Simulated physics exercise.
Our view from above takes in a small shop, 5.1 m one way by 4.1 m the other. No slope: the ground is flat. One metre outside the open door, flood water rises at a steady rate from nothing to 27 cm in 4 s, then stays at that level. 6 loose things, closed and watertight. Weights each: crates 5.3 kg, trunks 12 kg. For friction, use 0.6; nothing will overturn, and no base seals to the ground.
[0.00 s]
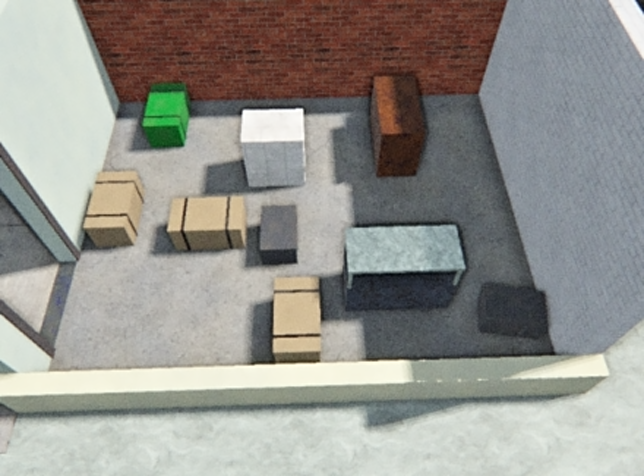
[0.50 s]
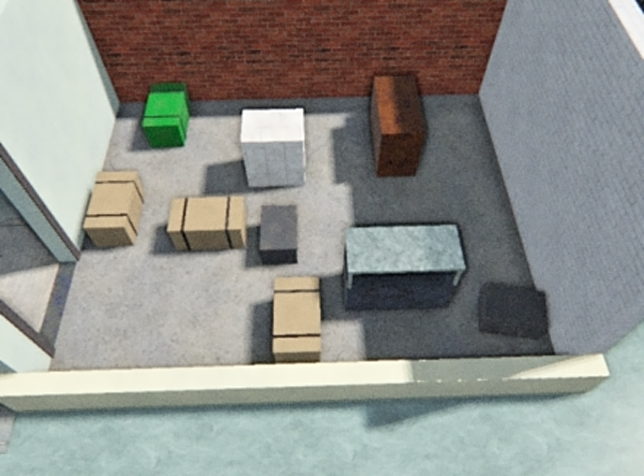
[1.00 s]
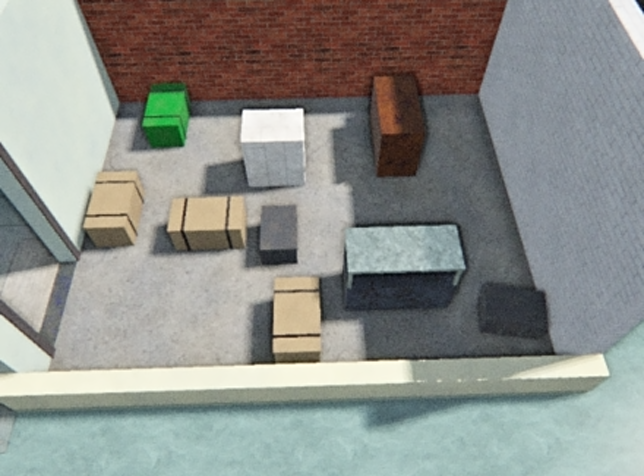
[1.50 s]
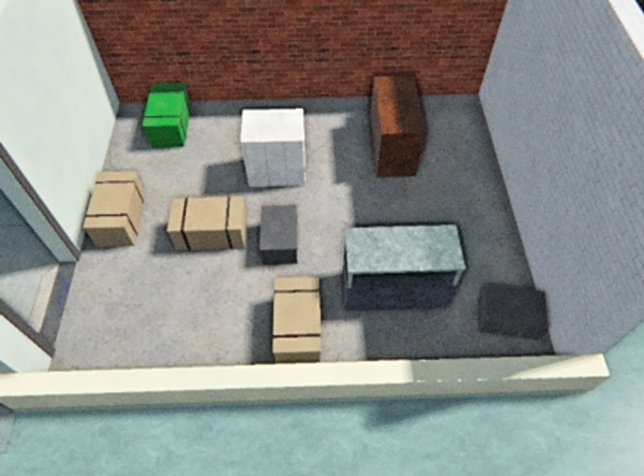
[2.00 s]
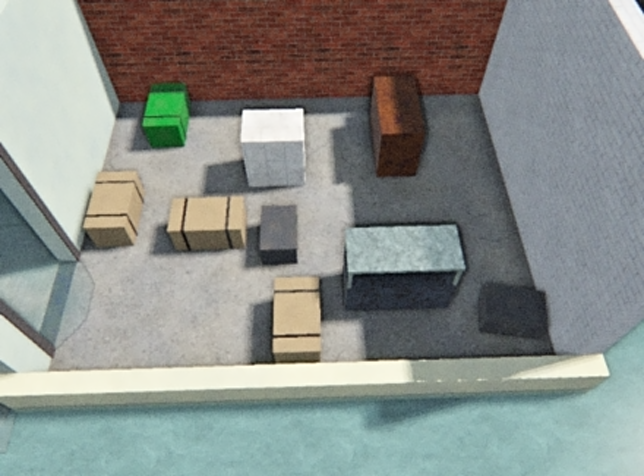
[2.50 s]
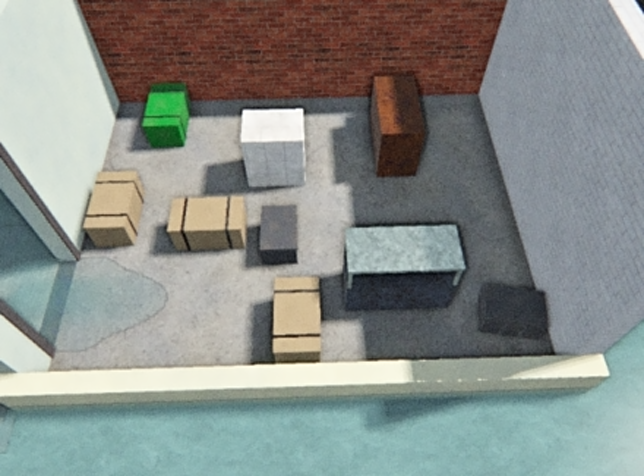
The clip opens on a high view of a small shop with a green trunk, tan boxes, cabinets and a table on a dry floor. Bluish water covers the ground outside, then enters through the open doorway on the left and spreads a little way across the floor, while the objects stay still.
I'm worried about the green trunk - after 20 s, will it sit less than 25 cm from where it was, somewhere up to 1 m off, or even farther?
It ends a long distance off.
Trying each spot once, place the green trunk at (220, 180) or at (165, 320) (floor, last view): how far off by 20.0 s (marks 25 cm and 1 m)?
No real movement, then a long trip.
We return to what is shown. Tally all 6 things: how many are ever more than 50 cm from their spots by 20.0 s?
That comes to 6.
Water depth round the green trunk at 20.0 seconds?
15 cm, roughly.
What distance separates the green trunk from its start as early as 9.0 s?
0 cm or so by then.
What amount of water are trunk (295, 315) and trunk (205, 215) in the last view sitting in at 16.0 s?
15 and 13 cm.
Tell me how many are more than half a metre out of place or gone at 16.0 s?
Tally: 6.
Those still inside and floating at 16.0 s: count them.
At that time, 6.
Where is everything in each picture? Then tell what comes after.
The green trunk at (165, 104) rests on the ground; water covers 0.0 m2; 0 of 6 have shifted, in the first picture.
The green trunk at (165, 104) rests on the ground; water covers 0.0 m2; 0 of 6 have shifted, in the second picture.
The green trunk at (165, 104) rests on the ground; water covers 0.0 m2; 0 of 6 have shifted, in the third picture.
The green trunk at (165, 104), on the bottom; 0.0 m2 under water; 0 of 6 have shifted, in the fourth picture.
The green trunk at (165, 104) rests on the ground; water covers 0.2 m2; 0 of 6 have shifted, in the fifth picture.
The green trunk at (165, 104) rests on the ground; 0.8 m2 under water; 0 of 6 have shifted, in the sixth picture.
After 4.0 s the green trunk is near (165, 104), 0.0 m from its start, aground; 0 afloat.
After 9.0 s the green trunk is near (165, 104), 0.0 m from its start, aground; 3 afloat.
After 16.0 s the green trunk is near (245, 196), 2.0 m from its start, afloat; 6 afloat.
After 20.0 s the green trunk is near (168, 183), 1.5 m from its start, afloat; 6 afloat.
